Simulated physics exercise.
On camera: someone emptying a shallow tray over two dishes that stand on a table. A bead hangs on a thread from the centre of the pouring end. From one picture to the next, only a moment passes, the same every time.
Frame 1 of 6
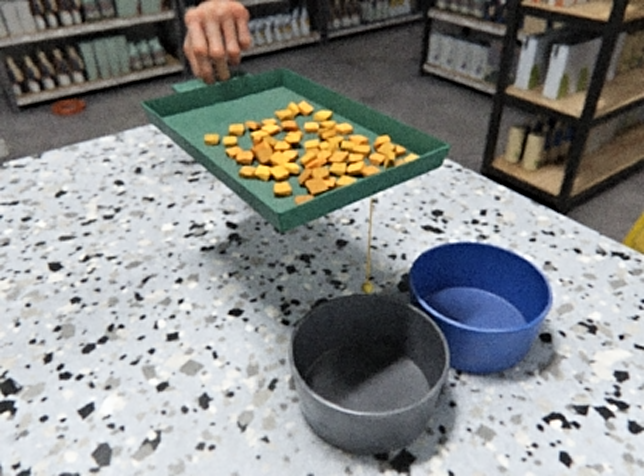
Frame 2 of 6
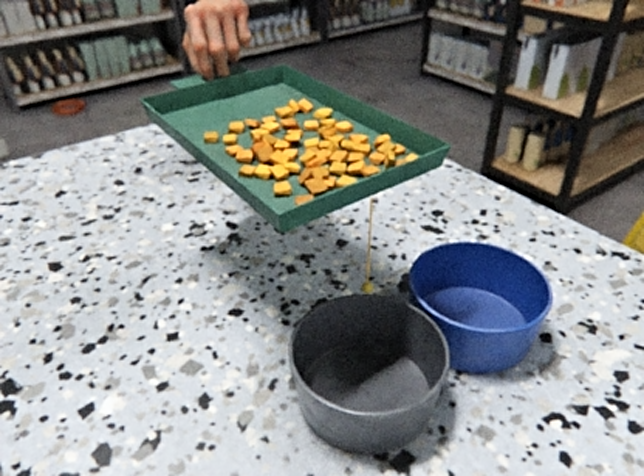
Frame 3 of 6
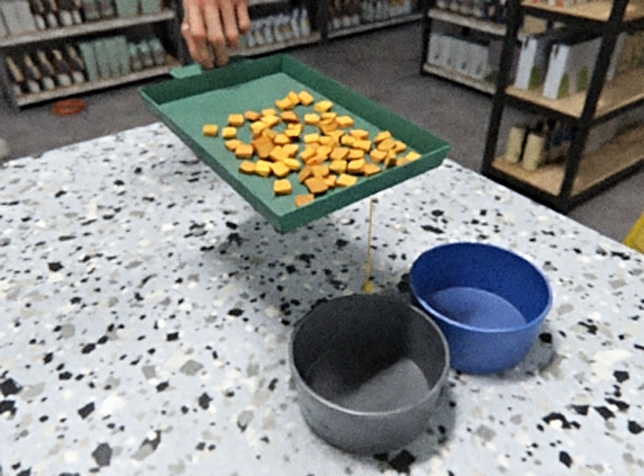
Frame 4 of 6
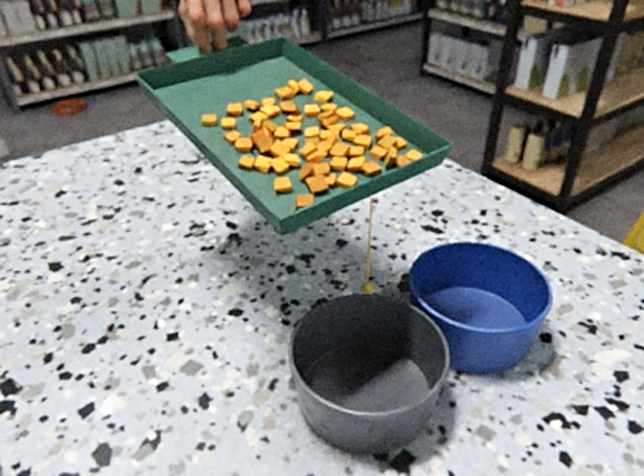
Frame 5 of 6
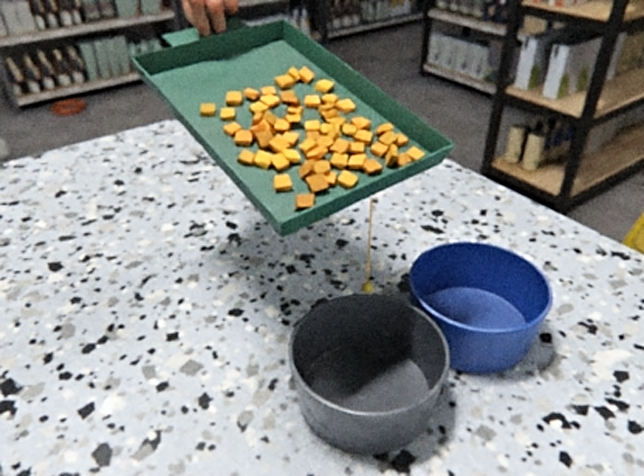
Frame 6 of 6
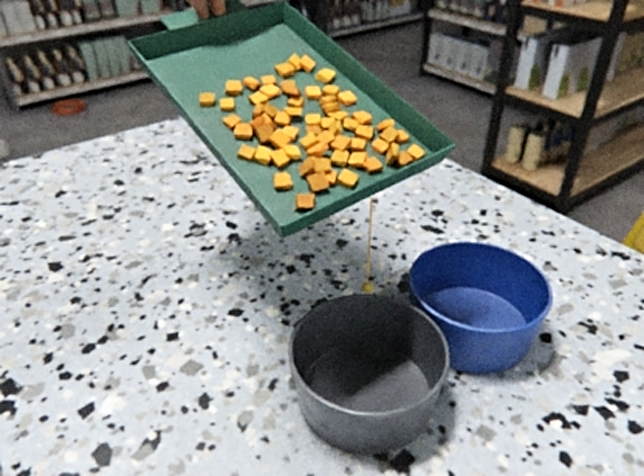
Green tray of small orange-yellow crackers tilting steadily as a hand raises its far end above gray and blue dishes.
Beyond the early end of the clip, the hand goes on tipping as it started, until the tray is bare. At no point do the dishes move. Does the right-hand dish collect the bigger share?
Oh, the winner here is the left dish, by the look of it.
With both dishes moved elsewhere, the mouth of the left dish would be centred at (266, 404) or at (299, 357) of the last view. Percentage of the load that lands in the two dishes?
Estimate: 80 % first, 80 % second.
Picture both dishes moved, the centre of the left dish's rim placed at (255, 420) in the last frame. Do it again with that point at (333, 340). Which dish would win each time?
First try: The rightmost dish. Second try: The leftmost dish.
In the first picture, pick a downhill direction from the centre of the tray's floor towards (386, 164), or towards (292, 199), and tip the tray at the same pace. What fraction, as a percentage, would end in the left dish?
10 % and 70 %, roughly.
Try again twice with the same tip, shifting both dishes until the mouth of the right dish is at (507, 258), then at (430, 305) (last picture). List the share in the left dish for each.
Trial 1 around 50 percent, trial 2 around 60 percent.
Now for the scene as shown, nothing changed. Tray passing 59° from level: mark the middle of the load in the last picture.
Somewhere near pixel (340, 151).
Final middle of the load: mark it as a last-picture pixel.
It settles centred around (367, 394).
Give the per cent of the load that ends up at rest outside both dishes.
Call it some 10 percent of the pieces.
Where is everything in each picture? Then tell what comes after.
Corners of the pouring end near (281, 208) and (443, 145), level; middle of the load near (313, 154), small crackers; left dish near (421, 419); right dish near (531, 340); bead on its thread near (367, 287), in the first picture.
Corners of the pouring end near (281, 208) and (444, 145), level; middle of the load near (313, 153), in the second picture.
Corners of the pouring end near (281, 210) and (444, 144), tipped barely, lowest at the left corner; middle of the load near (313, 149), in the third picture.
Corners of the pouring end near (282, 213) and (446, 143), tipped a little, lowest at the left corner; middle of the load near (313, 143), in the fourth picture.
Corners of the pouring end near (283, 216) and (447, 143), tipped a little, lowest at the left corner; middle of the load near (313, 137), in the fifth picture.
Corners of the pouring end near (283, 219) and (449, 143), tipped clearly, lowest at the left corner; middle of the load near (314, 132); left dish near (421, 419); right dish near (531, 340), in the sixth picture.
Shortly afterwards, tray tipped steeply; the whole lot on the tray.
Next, tray tipped right over; the bulk on the tray; a little in the left dish; a little in the air.
Some moments later, tray tipped past a quarter turn; all but a few in the left dish; a little outside both.
In the end, tray tipped past a quarter turn; all but a few in the left dish; none at all in the right dish; a little outside both.
